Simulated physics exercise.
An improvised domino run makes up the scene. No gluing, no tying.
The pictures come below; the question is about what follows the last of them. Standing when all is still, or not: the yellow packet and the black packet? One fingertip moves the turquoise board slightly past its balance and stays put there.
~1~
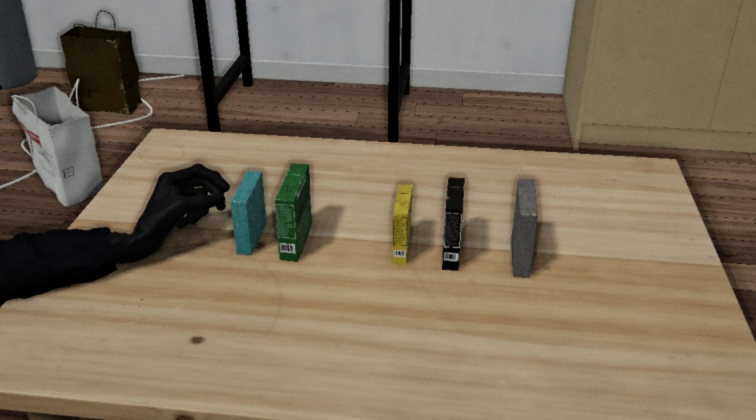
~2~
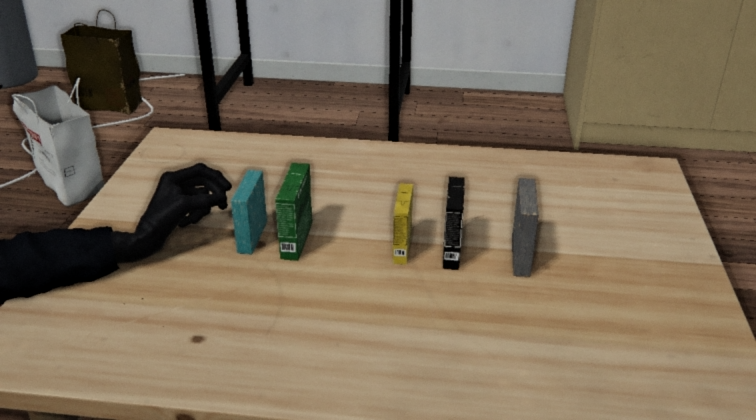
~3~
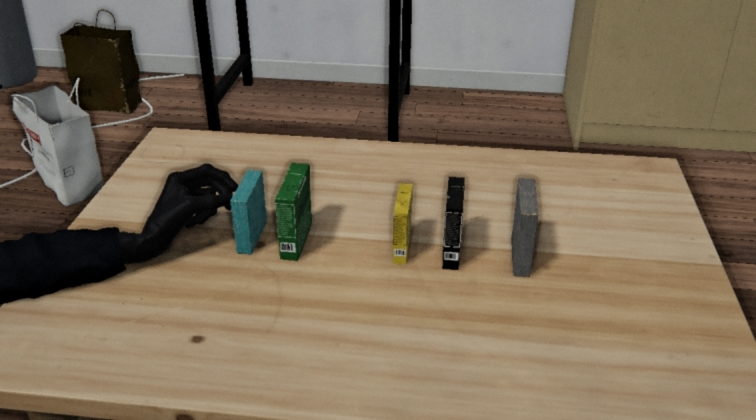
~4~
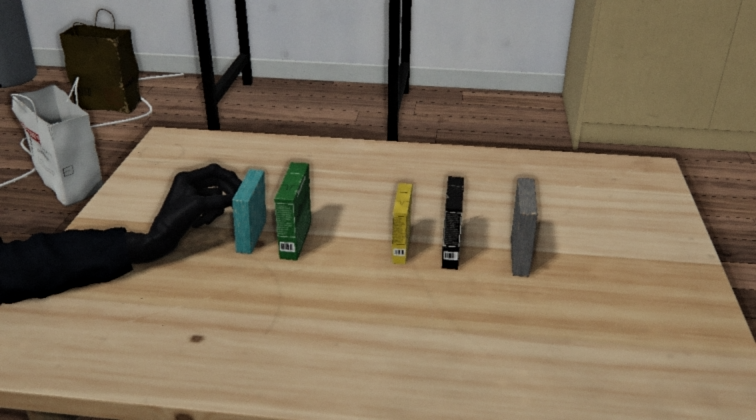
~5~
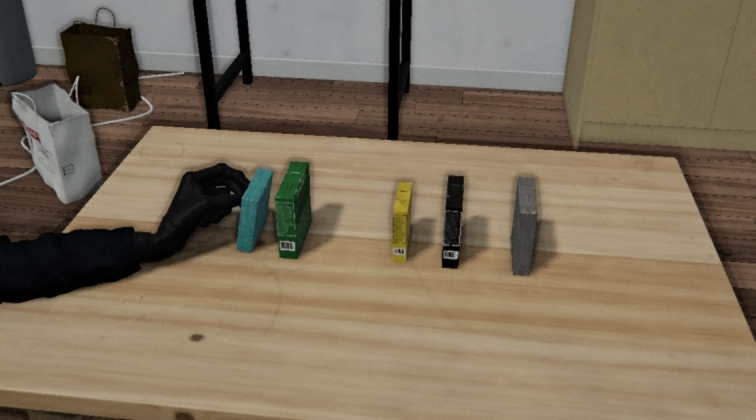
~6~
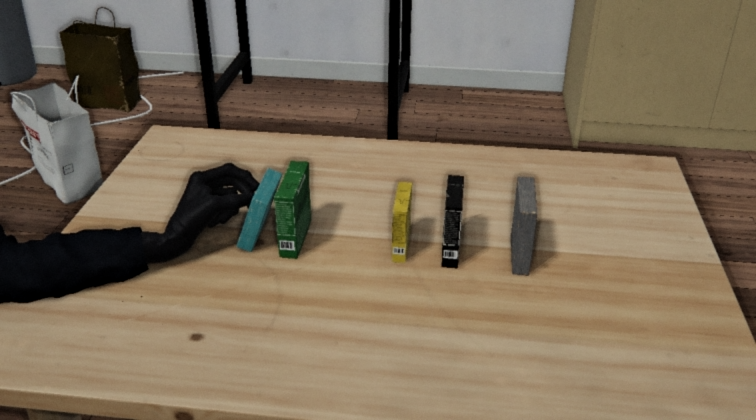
Yellow packet: Still standing; black packet: Still standing.
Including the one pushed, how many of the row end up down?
That makes 2 altogether.
Then, 0.30 s on from there, turquoise board 51° over; green packet turned 31° from how it was put.
Then, 0.50 s on from there, turquoise board 72° over; green packet on its side.
In the end, toppled on the table, green packet; the other 2 unmoved. At the end, from the last picture's camera, yellow packet near (402, 222), black packet near (453, 221).
